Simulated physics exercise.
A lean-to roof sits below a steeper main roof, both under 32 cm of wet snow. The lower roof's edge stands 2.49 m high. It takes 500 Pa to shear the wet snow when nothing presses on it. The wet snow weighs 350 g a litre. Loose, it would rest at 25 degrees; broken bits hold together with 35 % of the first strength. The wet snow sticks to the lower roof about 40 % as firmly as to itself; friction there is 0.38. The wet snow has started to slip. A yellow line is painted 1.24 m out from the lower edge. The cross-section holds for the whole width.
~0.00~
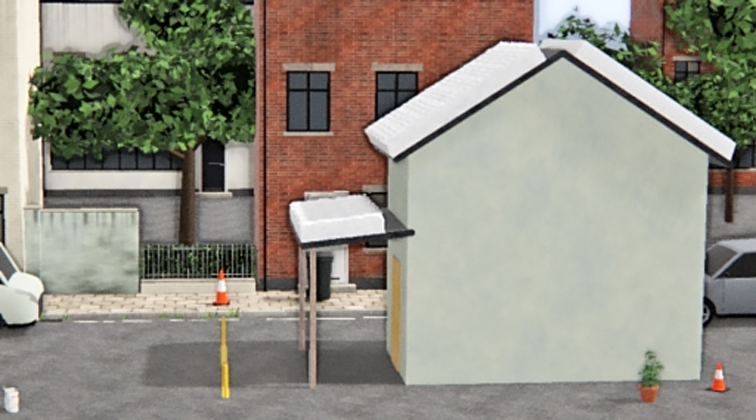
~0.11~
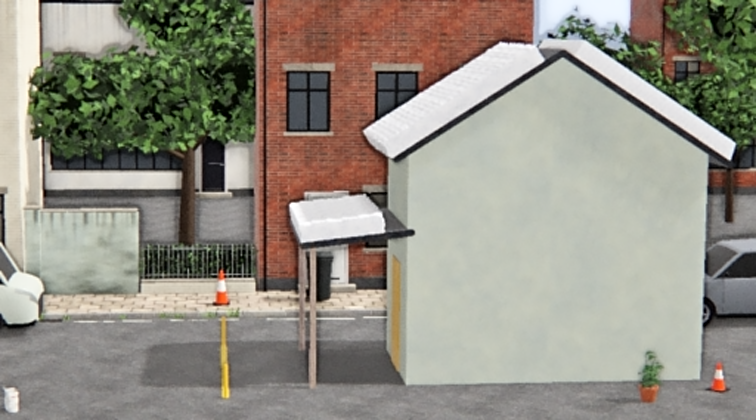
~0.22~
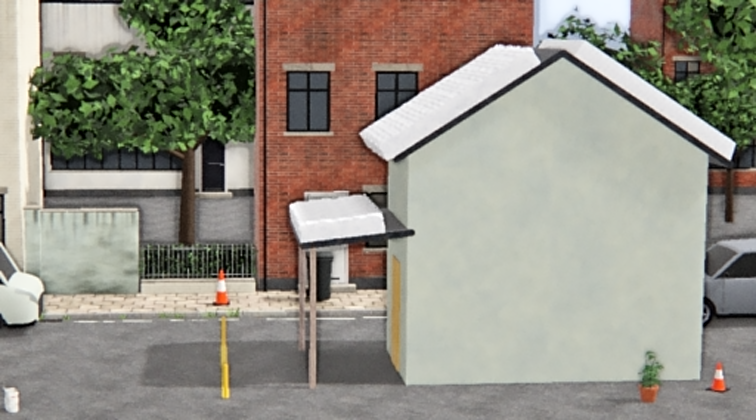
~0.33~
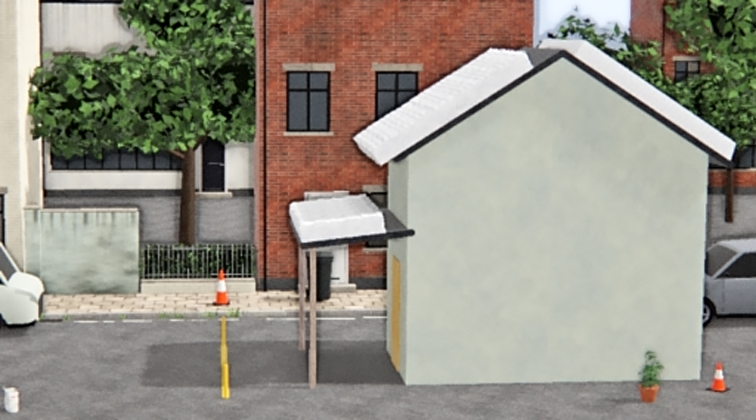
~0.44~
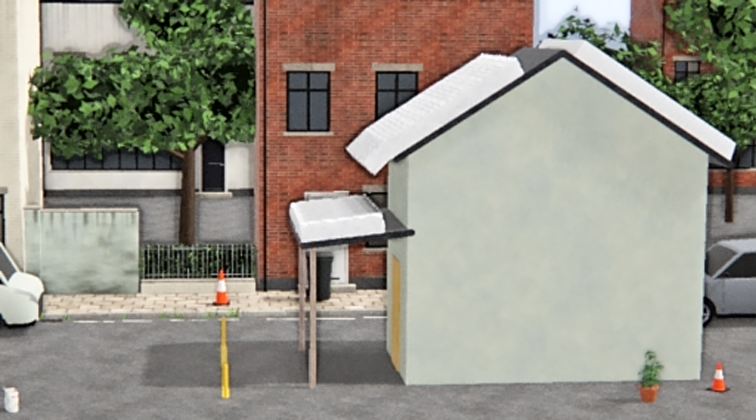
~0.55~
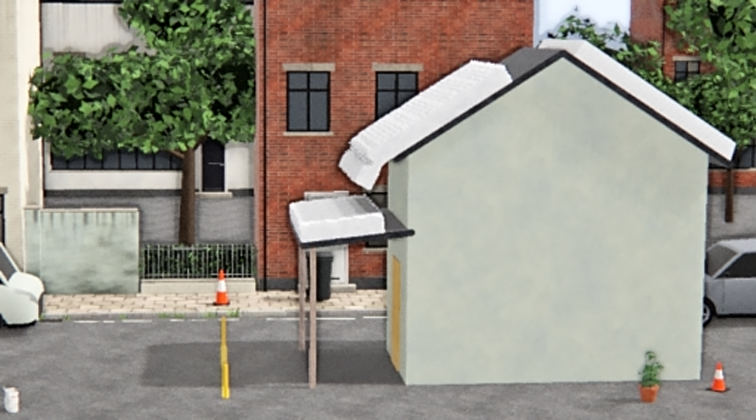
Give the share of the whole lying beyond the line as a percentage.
Close to 60 per cent.
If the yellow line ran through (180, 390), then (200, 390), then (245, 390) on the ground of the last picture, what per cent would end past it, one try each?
In turn about 45 %, 50 %, 65 %.
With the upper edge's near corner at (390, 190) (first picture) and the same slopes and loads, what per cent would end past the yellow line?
Then about 40 %.
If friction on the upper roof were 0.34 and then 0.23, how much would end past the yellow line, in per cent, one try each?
In that order: 45 %, 55 %.
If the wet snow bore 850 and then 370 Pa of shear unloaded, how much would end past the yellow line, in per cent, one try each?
In that order: 55 %, 60 %.
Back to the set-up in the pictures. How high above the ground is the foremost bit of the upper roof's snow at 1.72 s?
About 0.2 m.
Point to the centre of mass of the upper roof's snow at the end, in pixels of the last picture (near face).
Around (152, 361).
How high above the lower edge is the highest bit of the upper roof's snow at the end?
Some 0.5 m.
By 1.09 s, none is below the lower edge and 0 % is past the line.
By 1.72 s, 59 % is below the lower edge and 42 % is past the line.
By 2.36 s, 70 % is below the lower edge and 60 % is past the line.
By 3.00 s, 70 % is below the lower edge and 60 % is past the line.
By 3.10 s, at the end, 70 % is below the lower edge and 60 % is past the line.
